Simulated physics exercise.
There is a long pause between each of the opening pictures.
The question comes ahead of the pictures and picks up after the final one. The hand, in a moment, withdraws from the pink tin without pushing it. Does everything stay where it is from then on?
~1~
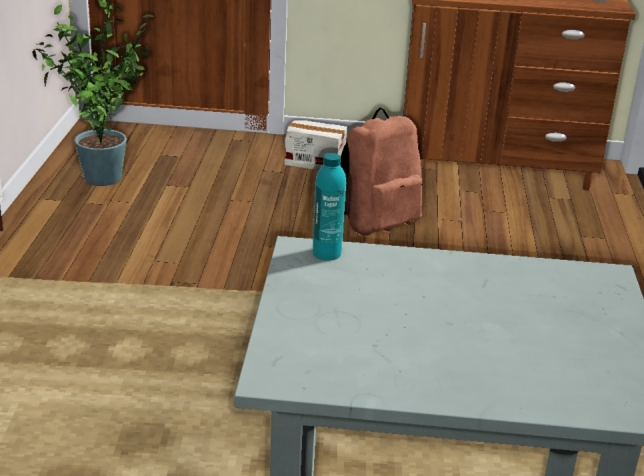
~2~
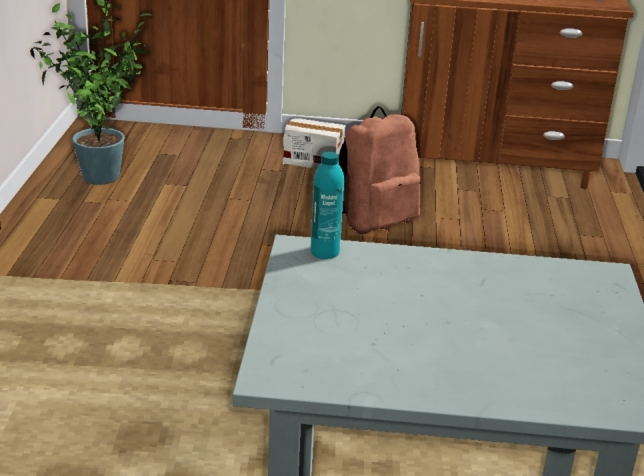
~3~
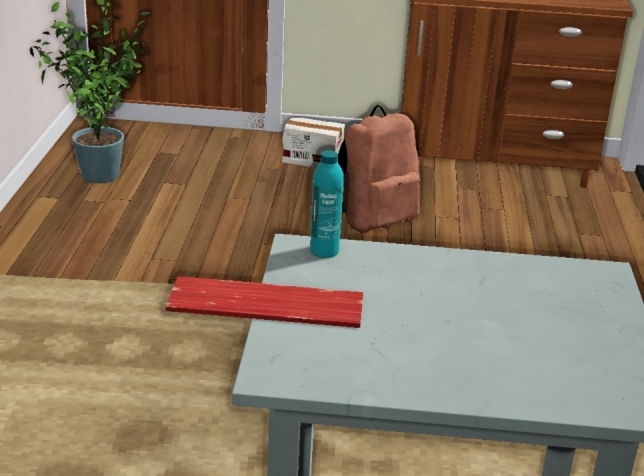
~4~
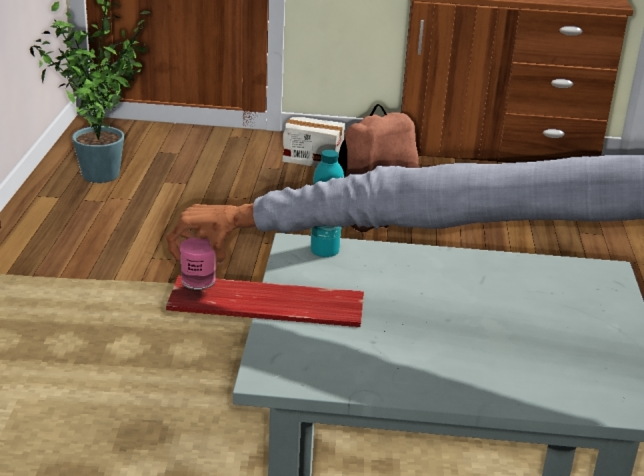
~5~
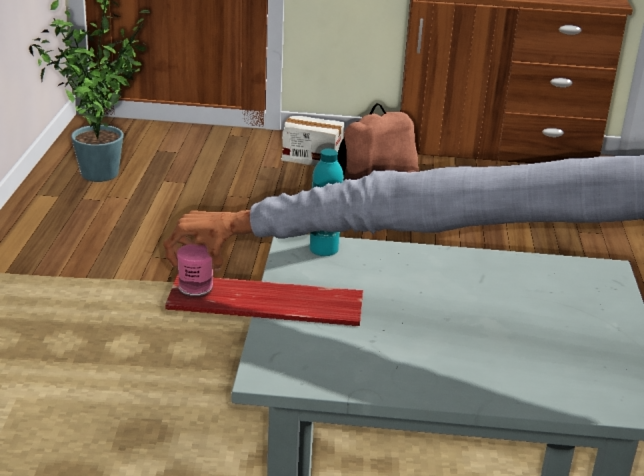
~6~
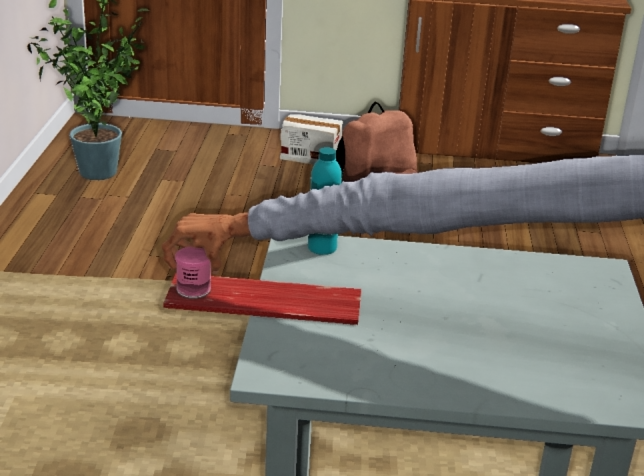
No.
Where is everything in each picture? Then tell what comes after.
In the first frame, the last thing is not in view yet.
In the second frame, the last thing is not in view yet.
In the third frame, the last thing is not in view yet; red plank (266, 302).
The fourth frame shows still above its spot; pink tin (198, 264); red plank (267, 301).
The fifth frame shows still above its spot; pink tin (195, 270); red plank (266, 300).
The sixth frame shows set down, still held; pink tin (194, 272); red plank (264, 298).
Then, 0.40 s on from there, pink tin now down on the floor or falling; red plank turned 68° from how it was put.
Then, 0.60 s on from there, red plank now down on the floor or falling.
Then, 0.80 s on from there, things are still on the move.
In the end, down on the floor or falling, pink tin and red plank; turquoise bottle unmoved. The plank goes over.
